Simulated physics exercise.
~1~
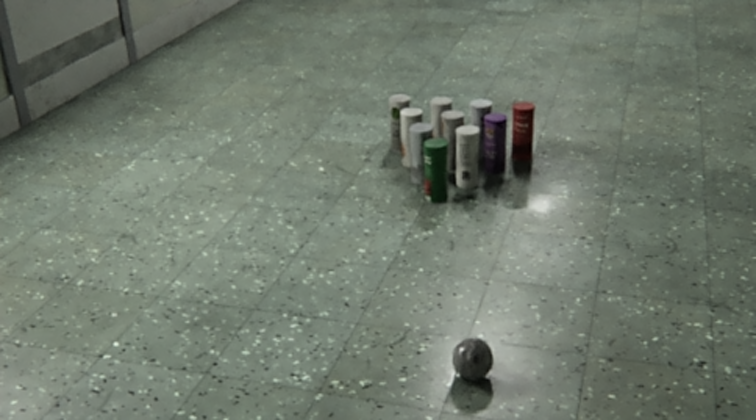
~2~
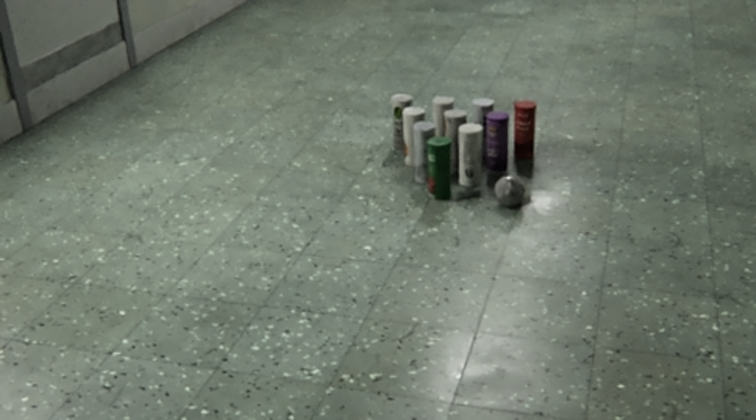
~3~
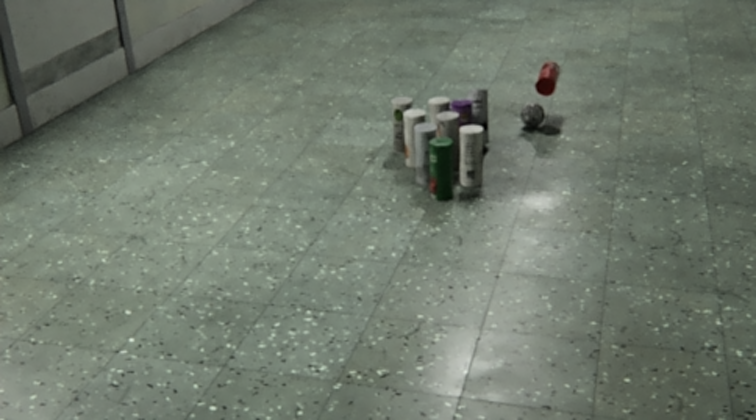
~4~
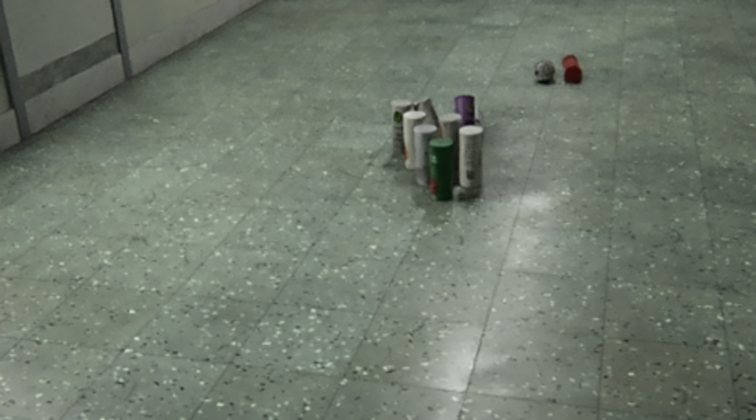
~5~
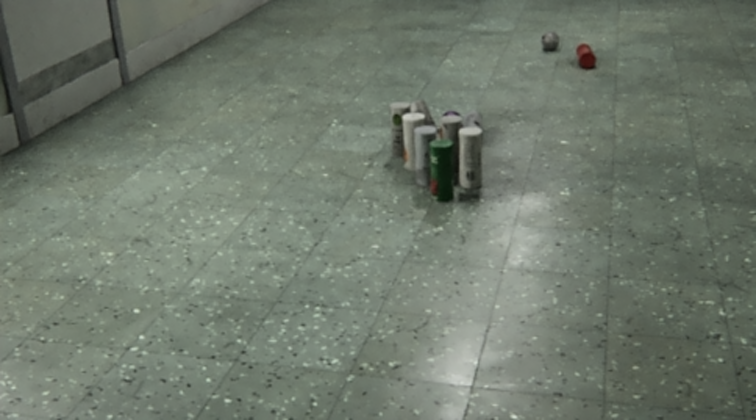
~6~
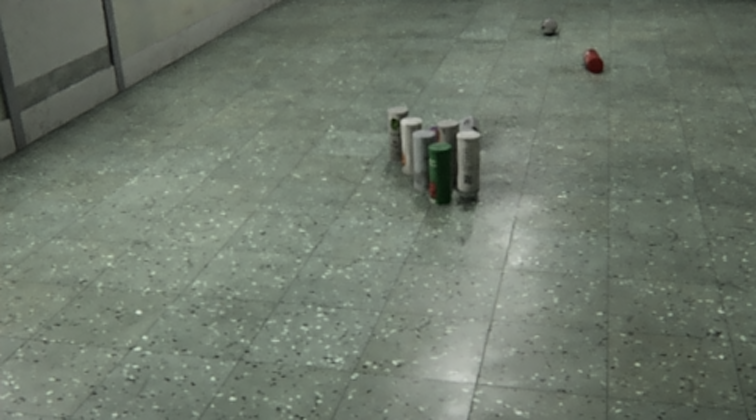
The clip opens on a speckled, shiny tiled floor, where tall canisters stand in a wedge and a dark grey stone ball rolls away from the viewer towards them. The ball passes to the right of the green canister at the front and strikes the right side of the group. The red canister is knocked backwards off its base, while the purple one is shoved left, still upright. As the ball rolls on, the red canister lands on its side and shifts right, and the purple one topples behind the others. Finally, the ball recedes into the distance, with the green canister still standing among those left upright.
